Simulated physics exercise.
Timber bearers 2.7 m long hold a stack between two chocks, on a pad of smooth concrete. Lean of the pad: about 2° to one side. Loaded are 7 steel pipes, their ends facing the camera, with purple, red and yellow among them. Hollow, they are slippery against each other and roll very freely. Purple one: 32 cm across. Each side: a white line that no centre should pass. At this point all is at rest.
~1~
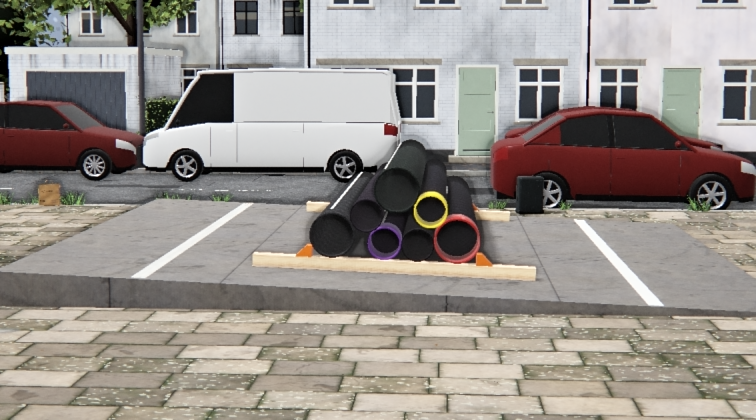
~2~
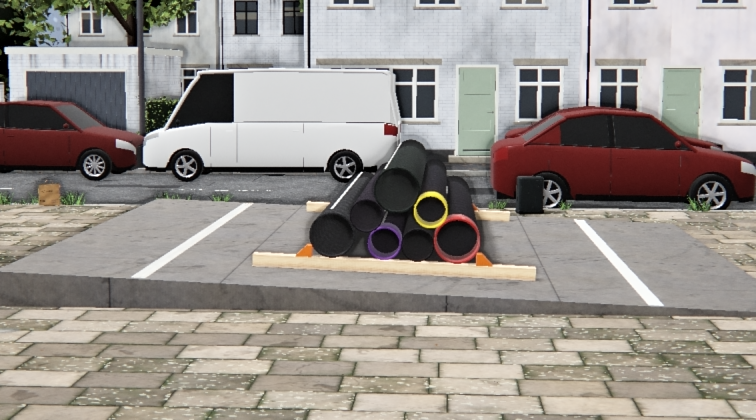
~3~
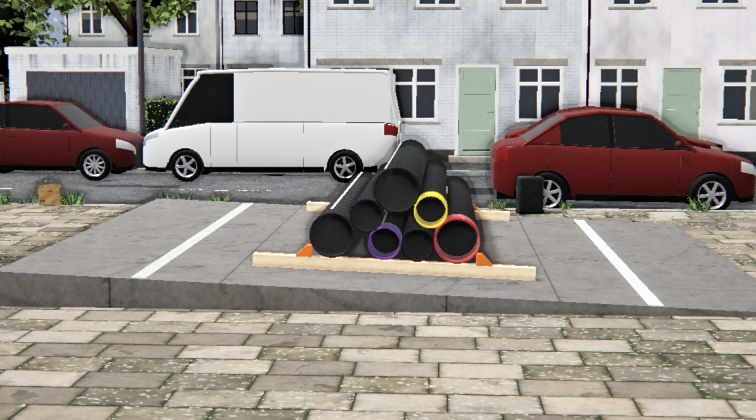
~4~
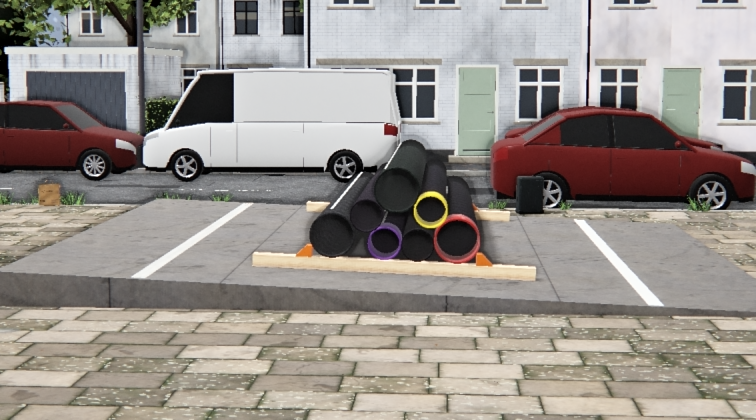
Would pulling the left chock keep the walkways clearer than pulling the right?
Yes.
Chock on the left freed, after 3.3 s, purple is on the bearers, 125 cm from the bearers' left end; red is on the bearers, 75 cm from the bearers' right end; yellow is up on others, 105 cm from the bearers' right end; 1 over a line so far.
Chock on the left freed, at the end, purple is on the bearers, 125 cm from the bearers' left end; red is on the bearers, 75 cm from the bearers' right end; yellow is up on others, 105 cm from the bearers' right end; 1 over a line so far.
Chock on the right freed, after 3.8 s, purple is on the bearers, 30 cm from the bearers' right end, rolling right; red is past the right line; yellow is off the bearers, 50 cm short of the right line, rolling right; 1 over a line so far.
Chock on the right freed, at the end, purple is past the right line; red is past the right line; yellow is past the right line; 7 over a line so far.
